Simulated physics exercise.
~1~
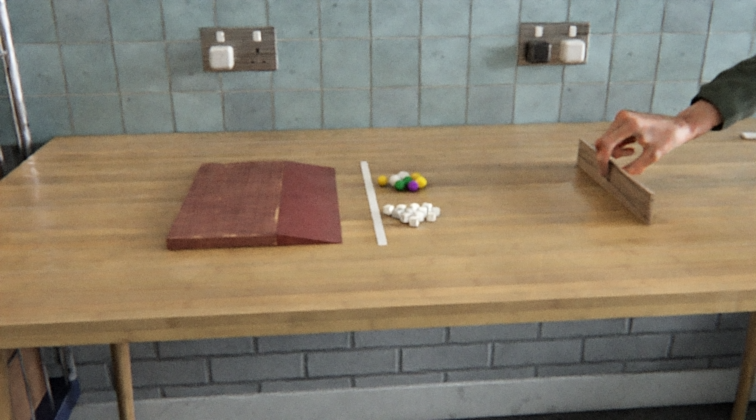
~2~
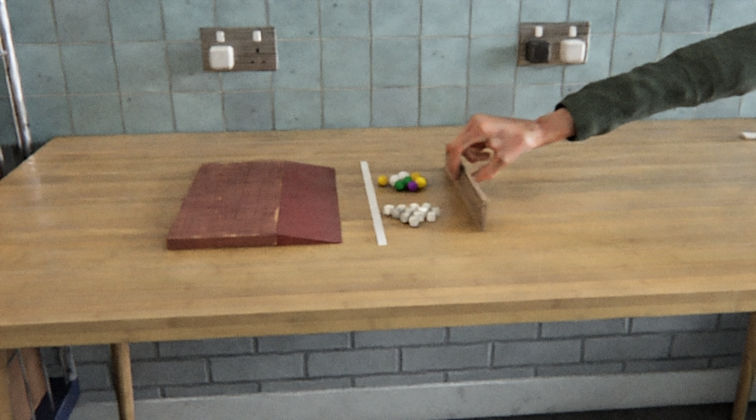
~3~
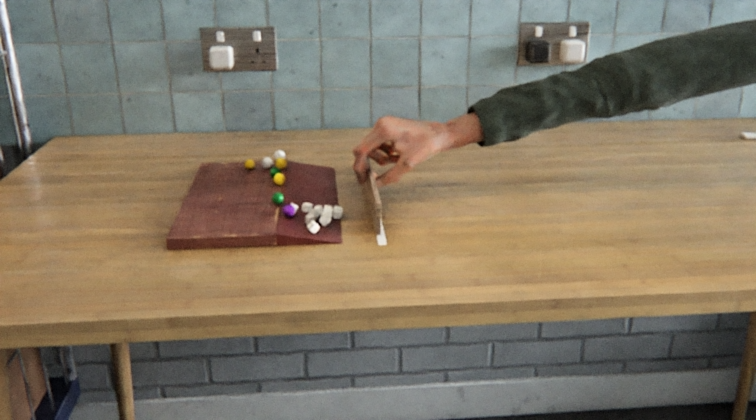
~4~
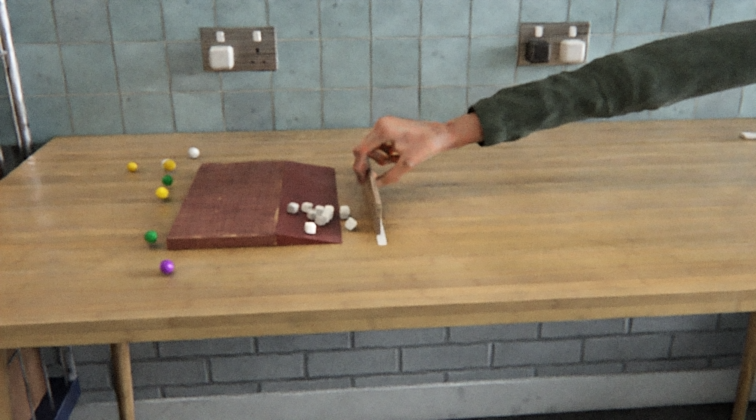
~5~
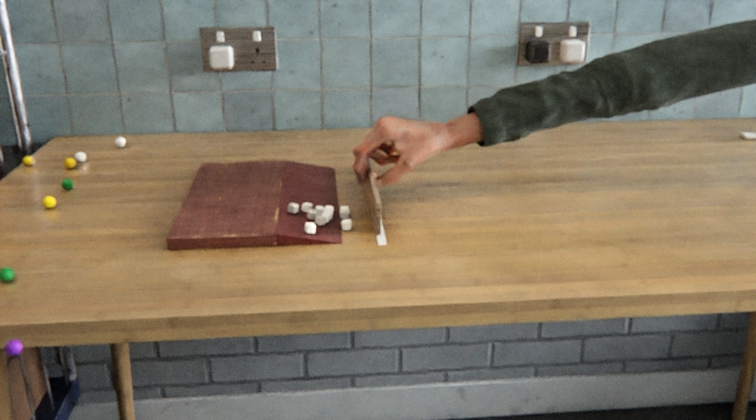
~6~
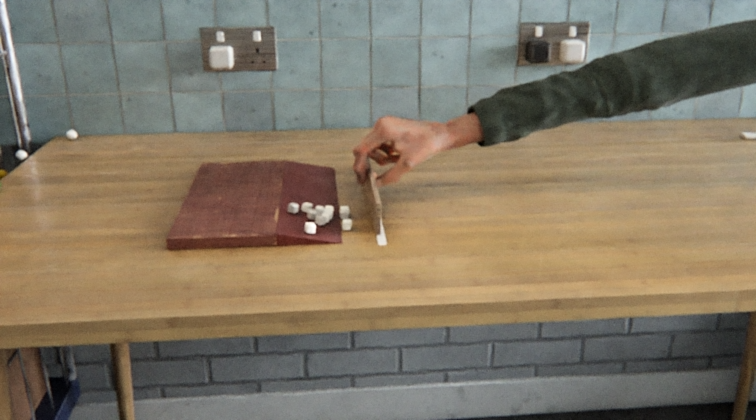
The clip shows a hand sweeping a wooden strip leftward across a table to white tape, pushing small white pieces and coloured balls towards a low red wedge; the balls roll over it towards the table's left edge, most leaving view, while the white pieces settle on and just before its near slope.
